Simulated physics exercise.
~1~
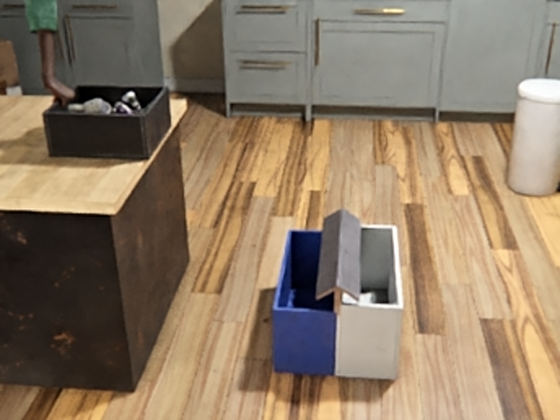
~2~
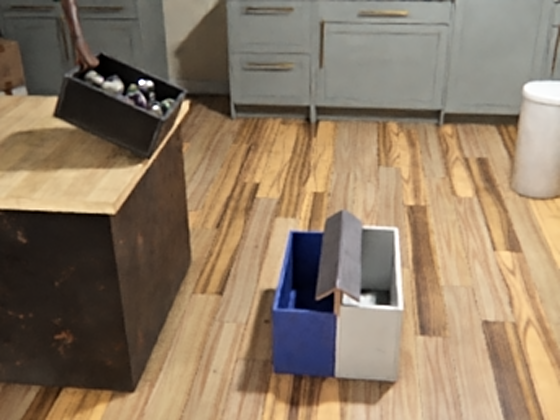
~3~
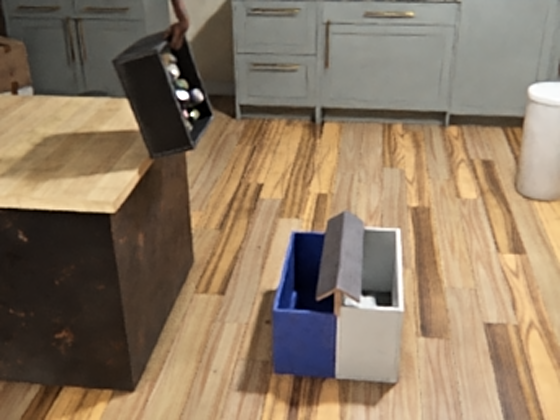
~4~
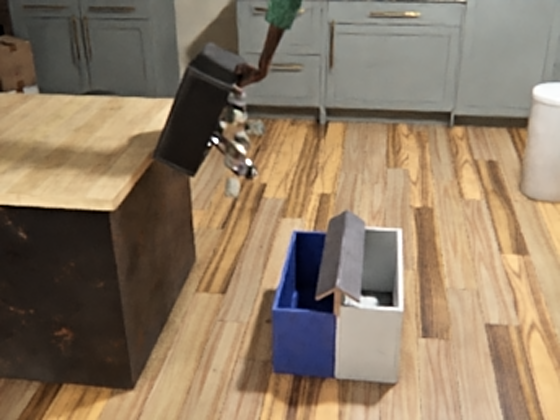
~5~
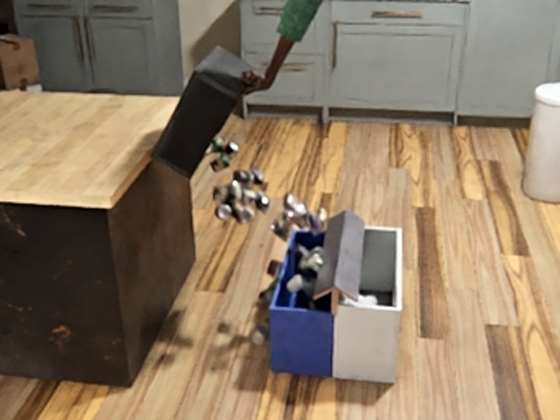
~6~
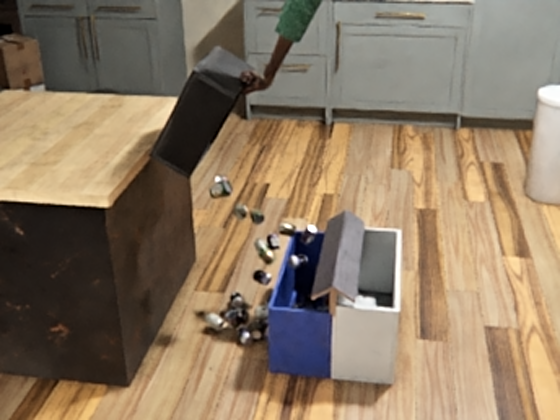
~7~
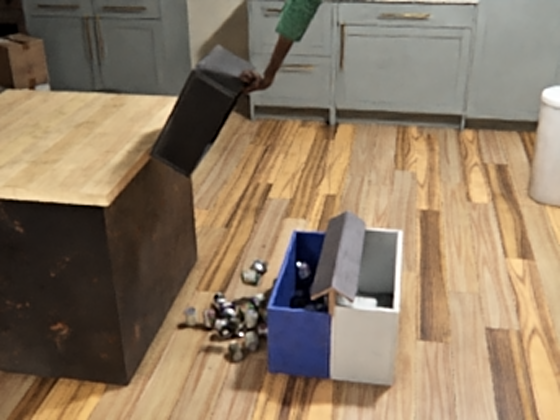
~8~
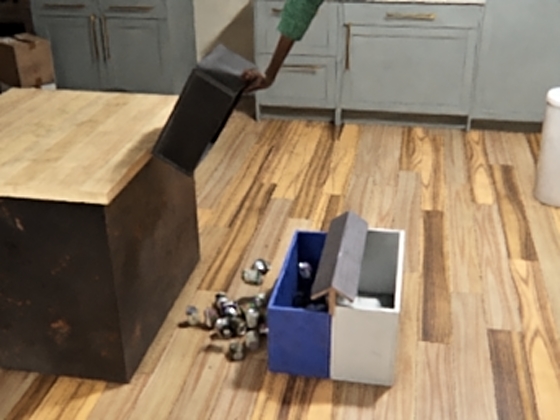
A hand tipped a black crate of mini cans off the edge of a bench, and they tumbled toward a blue and white tub below, some dropping into the blue one while many ended up heaped on the wooden floor just left of it.
